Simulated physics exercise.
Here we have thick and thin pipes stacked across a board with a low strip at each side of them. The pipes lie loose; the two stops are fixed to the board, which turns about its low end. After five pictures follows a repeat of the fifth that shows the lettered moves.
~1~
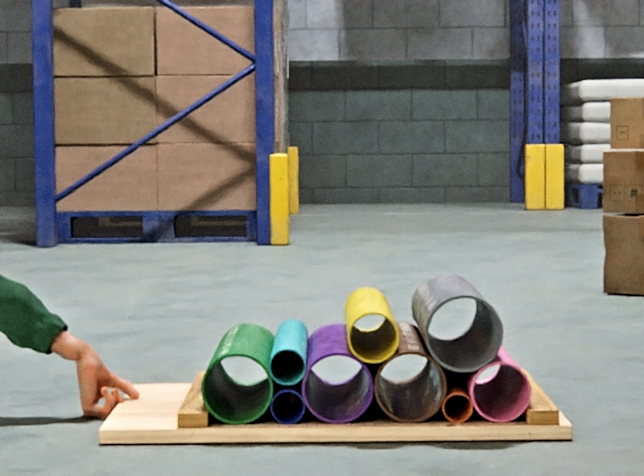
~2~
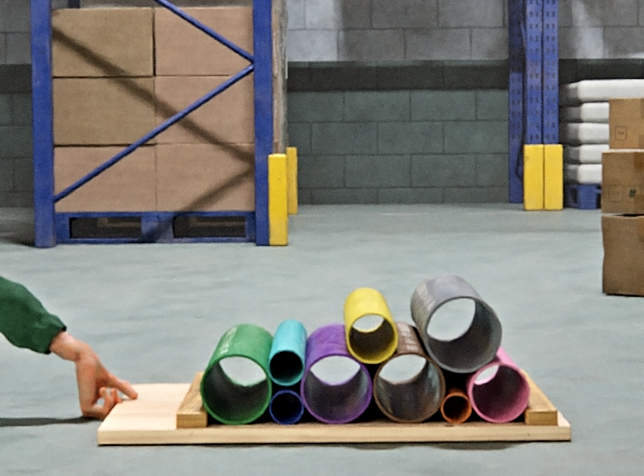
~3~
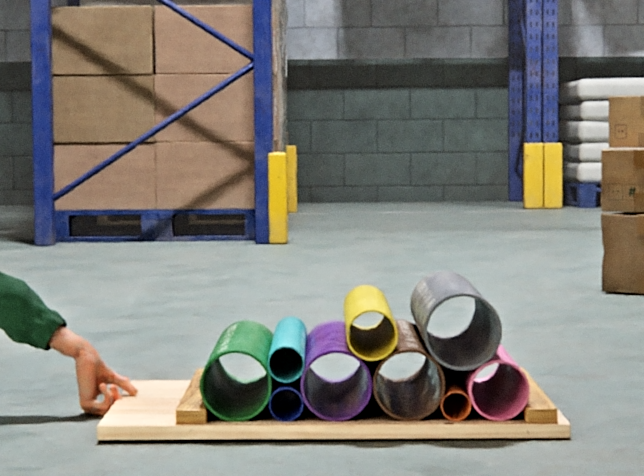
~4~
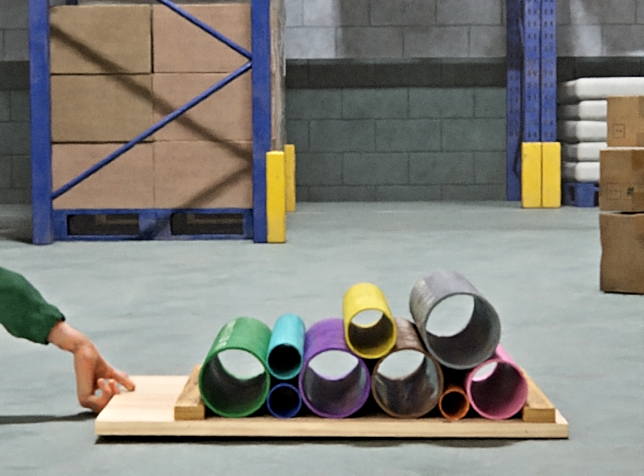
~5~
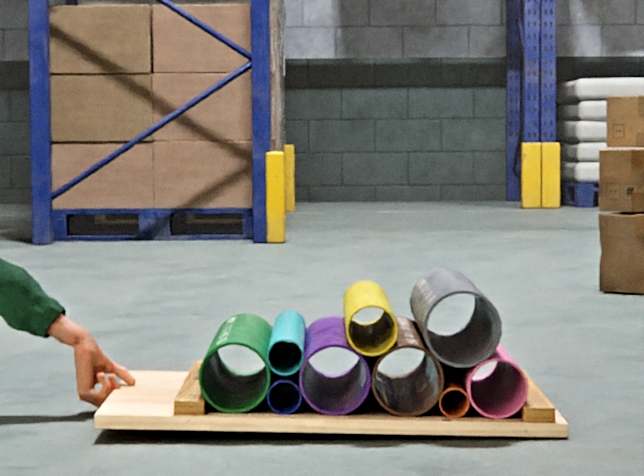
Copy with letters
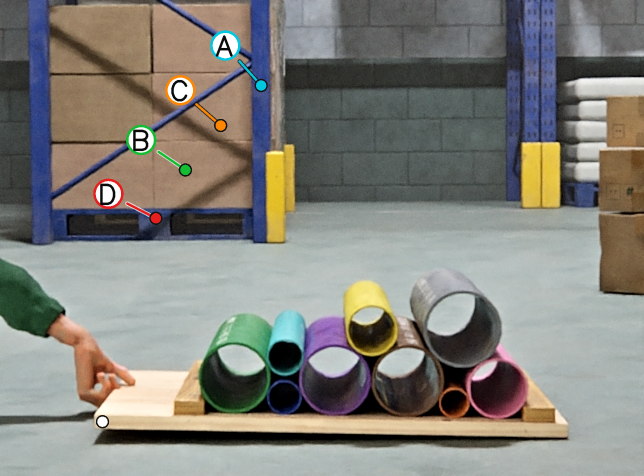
In a warehouse, fingers at the left slightly raising one end of a board carrying loosely stacked coloured pipes between wooden strips.
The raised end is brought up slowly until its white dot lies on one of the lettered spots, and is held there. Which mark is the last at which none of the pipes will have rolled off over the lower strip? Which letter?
Lift it to D and no more.
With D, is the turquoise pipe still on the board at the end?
Yes.
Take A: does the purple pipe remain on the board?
No, with A.
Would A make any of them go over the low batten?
At A: Yes.
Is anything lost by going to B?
At B: Yes.
On the marked copy, A at (261, 86); B at (185, 170); C at (221, 125); D at (156, 218); the white dot at (103, 422).
Following D. Soon after the start, board at 16°.
Later, board at 28°.
In the end, board at 28°, none over the low batten.
As for the rest, A seven over the low batten; B six over the low batten; C six over the low batten.
